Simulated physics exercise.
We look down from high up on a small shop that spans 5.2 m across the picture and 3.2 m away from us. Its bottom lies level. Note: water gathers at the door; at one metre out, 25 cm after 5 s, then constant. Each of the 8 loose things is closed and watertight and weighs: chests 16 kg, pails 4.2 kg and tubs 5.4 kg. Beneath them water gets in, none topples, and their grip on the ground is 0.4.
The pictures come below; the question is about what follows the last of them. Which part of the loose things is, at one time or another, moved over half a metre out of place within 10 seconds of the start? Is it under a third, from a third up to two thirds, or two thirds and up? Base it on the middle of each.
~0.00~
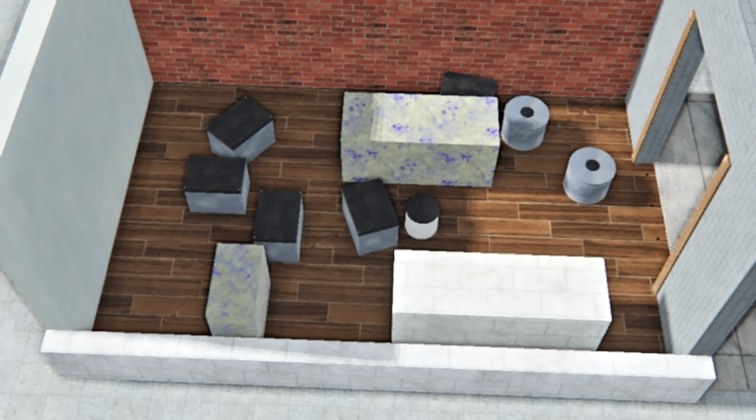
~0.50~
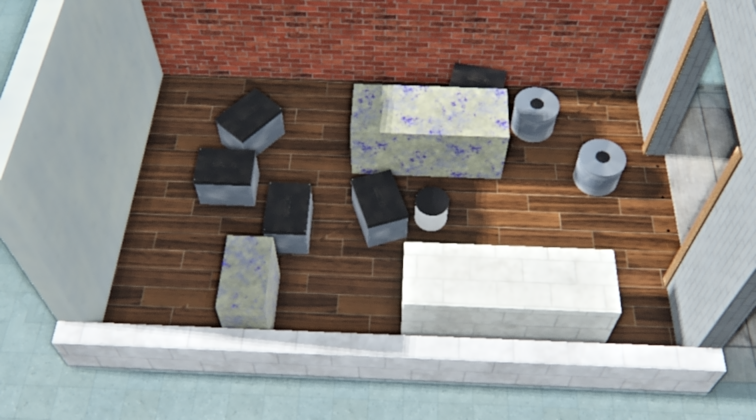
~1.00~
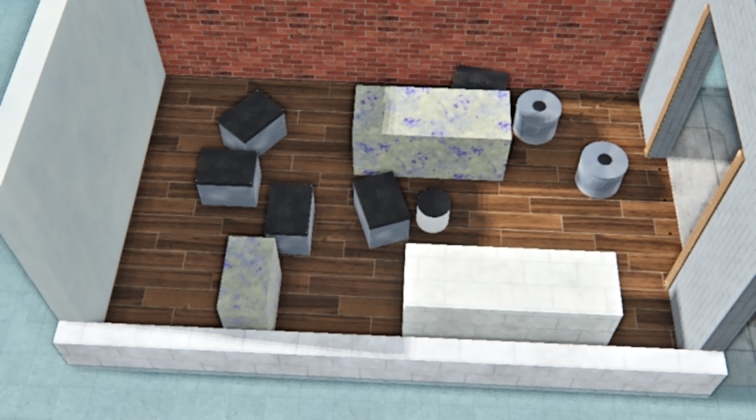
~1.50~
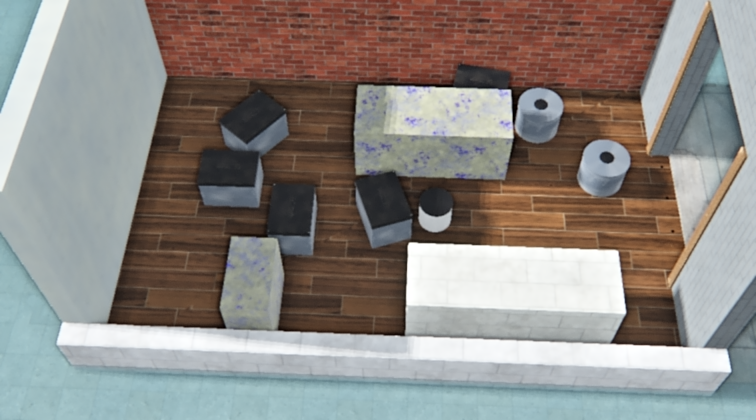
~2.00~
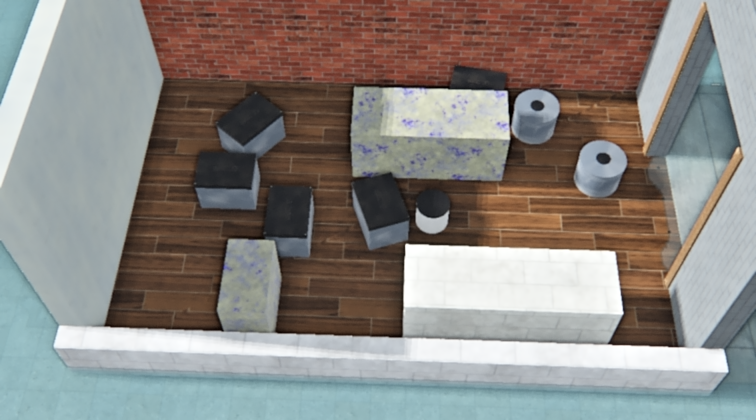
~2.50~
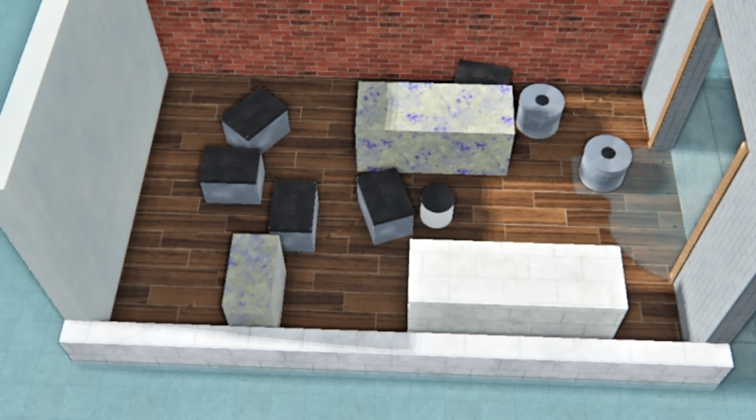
I would say two thirds and up.
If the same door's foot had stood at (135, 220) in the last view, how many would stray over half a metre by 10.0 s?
Result: 7 of them.
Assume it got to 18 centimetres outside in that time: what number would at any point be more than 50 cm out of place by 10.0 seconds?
5.
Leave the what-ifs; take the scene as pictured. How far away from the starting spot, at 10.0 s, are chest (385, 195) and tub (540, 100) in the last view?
The first is 200 cm from its start, the second 60 cm.
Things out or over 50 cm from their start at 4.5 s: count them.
Count: 1.
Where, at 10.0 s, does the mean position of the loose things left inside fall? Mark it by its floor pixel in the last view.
About (307, 134).
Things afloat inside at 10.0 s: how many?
8.
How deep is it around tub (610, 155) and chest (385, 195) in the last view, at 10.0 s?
Around 10 cm and 16 cm.
After 3.5 s 0 of 8 are over 50 cm from their spots; 0 afloat.
After 4.5 s 1 of 8 are over 50 cm from their spots; 1 afloat.
After 7.0 s 6 of 8 are over 50 cm from their spots; 3 afloat.
After 10.0 s 8 of 8 are over 50 cm from their spots, and 8 have been at some point; 8 afloat.
